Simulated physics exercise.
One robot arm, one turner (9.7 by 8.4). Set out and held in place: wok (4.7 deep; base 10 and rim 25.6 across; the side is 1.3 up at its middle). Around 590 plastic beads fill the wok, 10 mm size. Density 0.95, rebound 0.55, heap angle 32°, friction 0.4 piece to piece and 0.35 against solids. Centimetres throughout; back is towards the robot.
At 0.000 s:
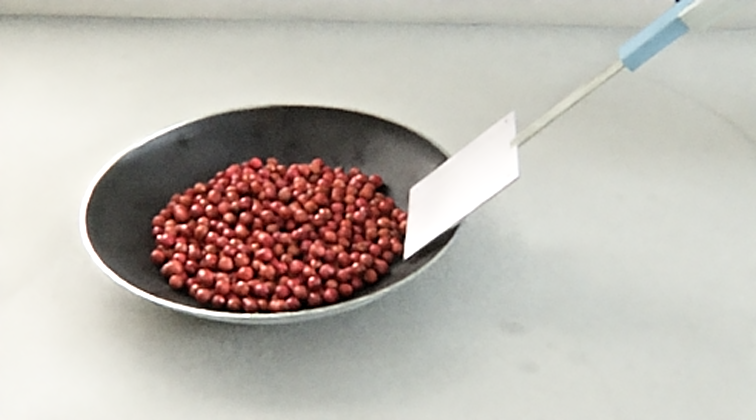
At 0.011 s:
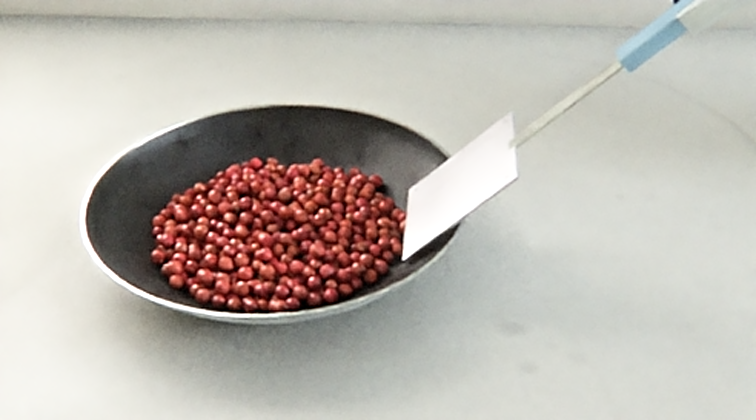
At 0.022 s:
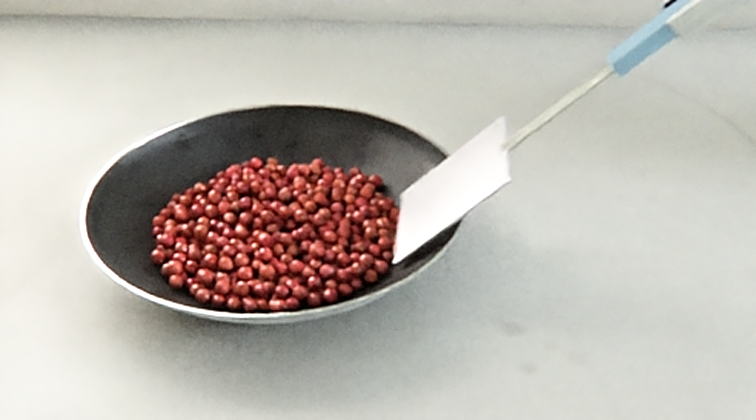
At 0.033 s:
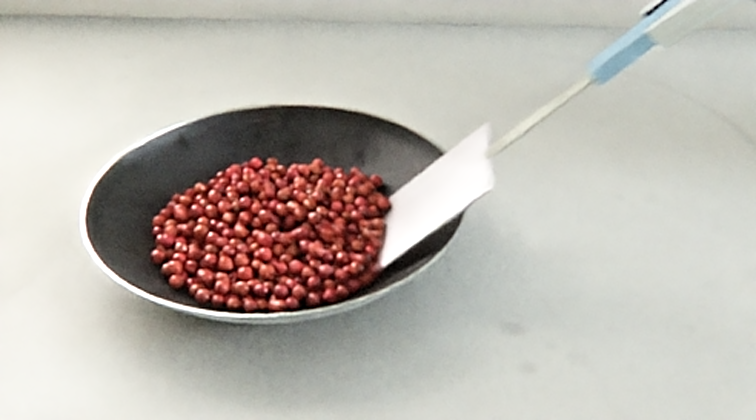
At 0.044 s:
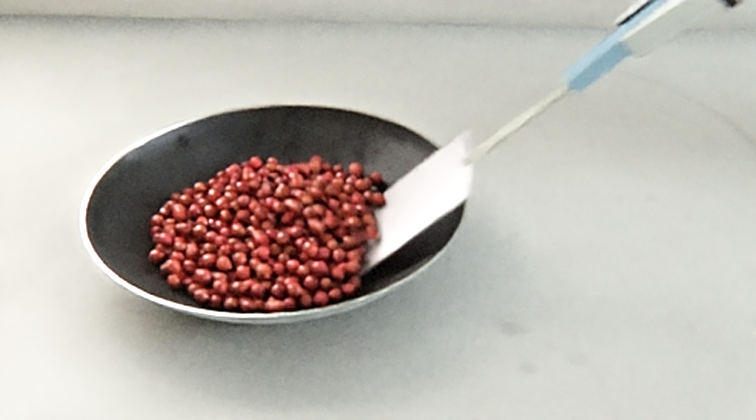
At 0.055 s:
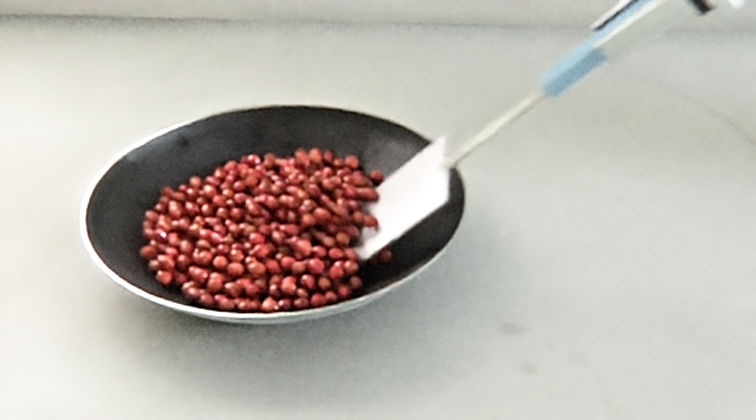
A white turner with a pale blue section on its handle, held by a robot arm just entering at the upper right, starts at the right edge of a heap of red beads. The dark wok with a light rim sits on a pale grey surface, seen from above at an angle by a still camera. The turner slides left and slightly down into the beads, nudging the heap a little leftward.
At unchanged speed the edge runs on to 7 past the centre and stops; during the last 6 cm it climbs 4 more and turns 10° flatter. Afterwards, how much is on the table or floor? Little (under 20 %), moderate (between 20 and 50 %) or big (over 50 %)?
A moderate share, between 20 and 50 %, ends on the table or floor.
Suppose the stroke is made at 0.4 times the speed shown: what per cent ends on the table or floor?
About 5 per cent.
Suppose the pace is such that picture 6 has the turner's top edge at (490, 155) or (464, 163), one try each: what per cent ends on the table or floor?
Some 0 and 20 per cent.
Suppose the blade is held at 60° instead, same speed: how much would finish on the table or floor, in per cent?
It would be near 30 per cent.
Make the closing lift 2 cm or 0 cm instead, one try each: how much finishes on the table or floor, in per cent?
About 40 and 25 per cent.
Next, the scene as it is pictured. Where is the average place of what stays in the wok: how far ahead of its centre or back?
About 3.5 cm ahead.
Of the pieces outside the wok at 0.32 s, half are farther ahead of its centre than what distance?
Some 24 cm.
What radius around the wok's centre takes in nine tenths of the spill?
About 85 cm.
After 0.08 s, sloping 44°, highest piece 6 above the table; 586 in the wok.
After 0.11 s, sloping 41°, highest piece 8 above the table; 586 in the wok.
After 0.32 s, sloping 34°, highest piece 12 above the table; 433 in the wok, 63 on the table or floor, 90 on the blade or in flight.
After 1.37 s, sloping 34°, highest piece 4 above the table; 433 in the wok, 153 on the table or floor.
In the end, 433 in the wok, 153 on the table or floor. That is 26 % on the table or floor.
